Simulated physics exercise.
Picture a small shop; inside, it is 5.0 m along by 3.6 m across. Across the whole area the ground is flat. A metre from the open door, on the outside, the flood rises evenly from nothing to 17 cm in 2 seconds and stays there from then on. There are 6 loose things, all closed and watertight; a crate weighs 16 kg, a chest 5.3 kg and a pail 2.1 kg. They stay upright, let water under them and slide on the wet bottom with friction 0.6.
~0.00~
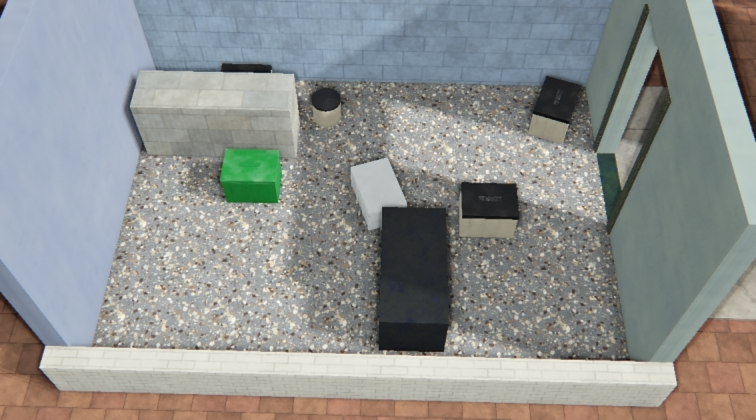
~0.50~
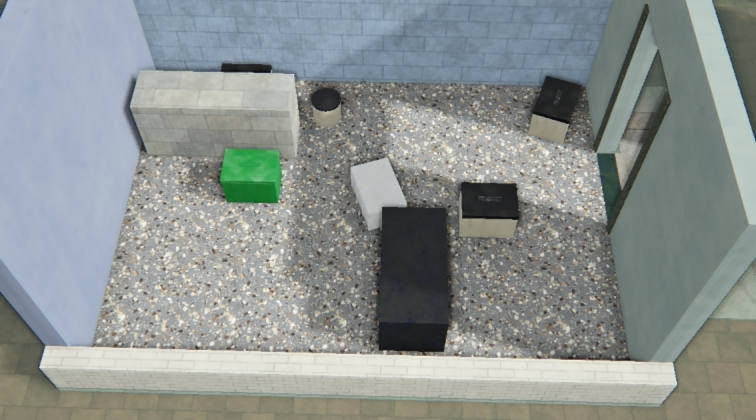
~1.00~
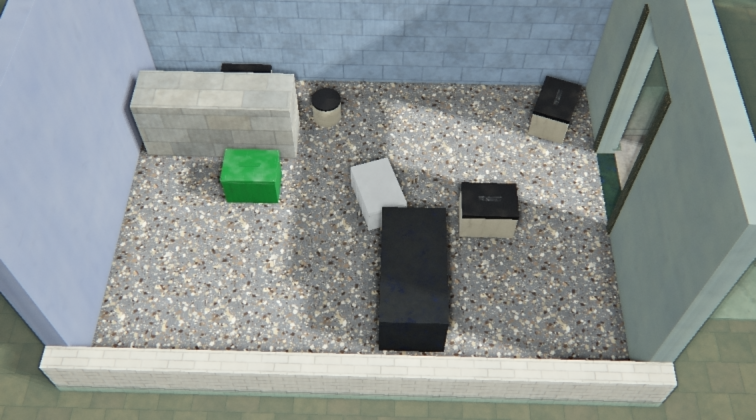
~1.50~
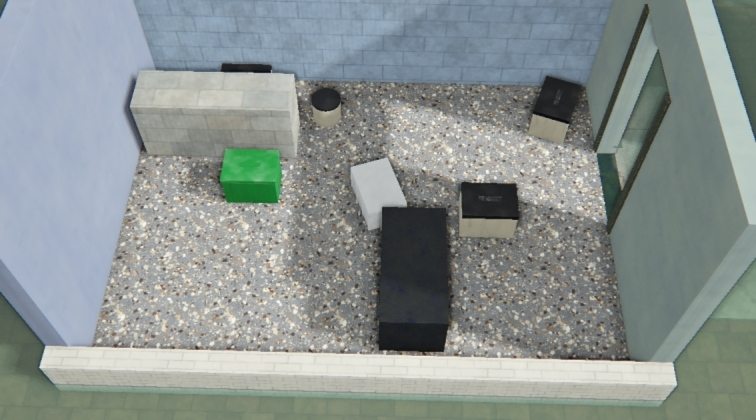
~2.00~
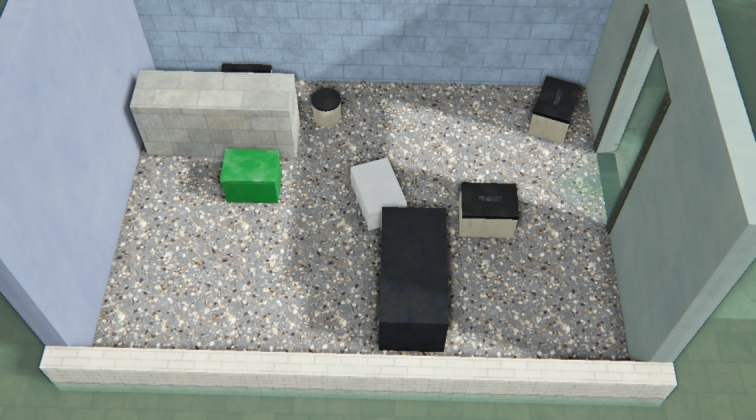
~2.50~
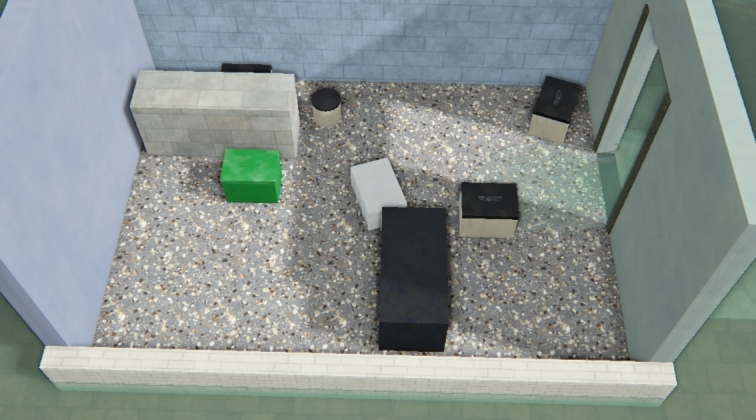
Greenish water rises outside the small room, then spreads in through the doorway on the right.
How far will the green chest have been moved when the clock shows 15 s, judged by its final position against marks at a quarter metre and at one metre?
It is left a little way off.
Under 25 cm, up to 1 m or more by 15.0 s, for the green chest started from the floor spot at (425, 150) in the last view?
Result: It drifts a great deal.
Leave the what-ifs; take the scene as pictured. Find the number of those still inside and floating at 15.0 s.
I get 6.
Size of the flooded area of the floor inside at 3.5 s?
Roughly 5.5 m2.
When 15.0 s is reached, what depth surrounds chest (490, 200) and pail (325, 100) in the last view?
About 7 and 9 cm.
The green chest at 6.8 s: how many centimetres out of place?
Shift by then: About 0 cm.
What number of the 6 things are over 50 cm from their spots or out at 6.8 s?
By then 3.
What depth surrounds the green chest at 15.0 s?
Roughly 11 cm deep.
After 3.5 s the green chest is near (250, 165), 0.0 m from its start, aground; 0 afloat.
After 6.8 s the green chest is near (250, 165), 0.0 m from its start, aground; 4 afloat.
After 11.0 s the green chest is near (234, 169), 0.2 m from its start, aground; 4 afloat.
After 15.0 s the green chest is near (190, 145), 0.6 m from its start, afloat; 6 afloat.
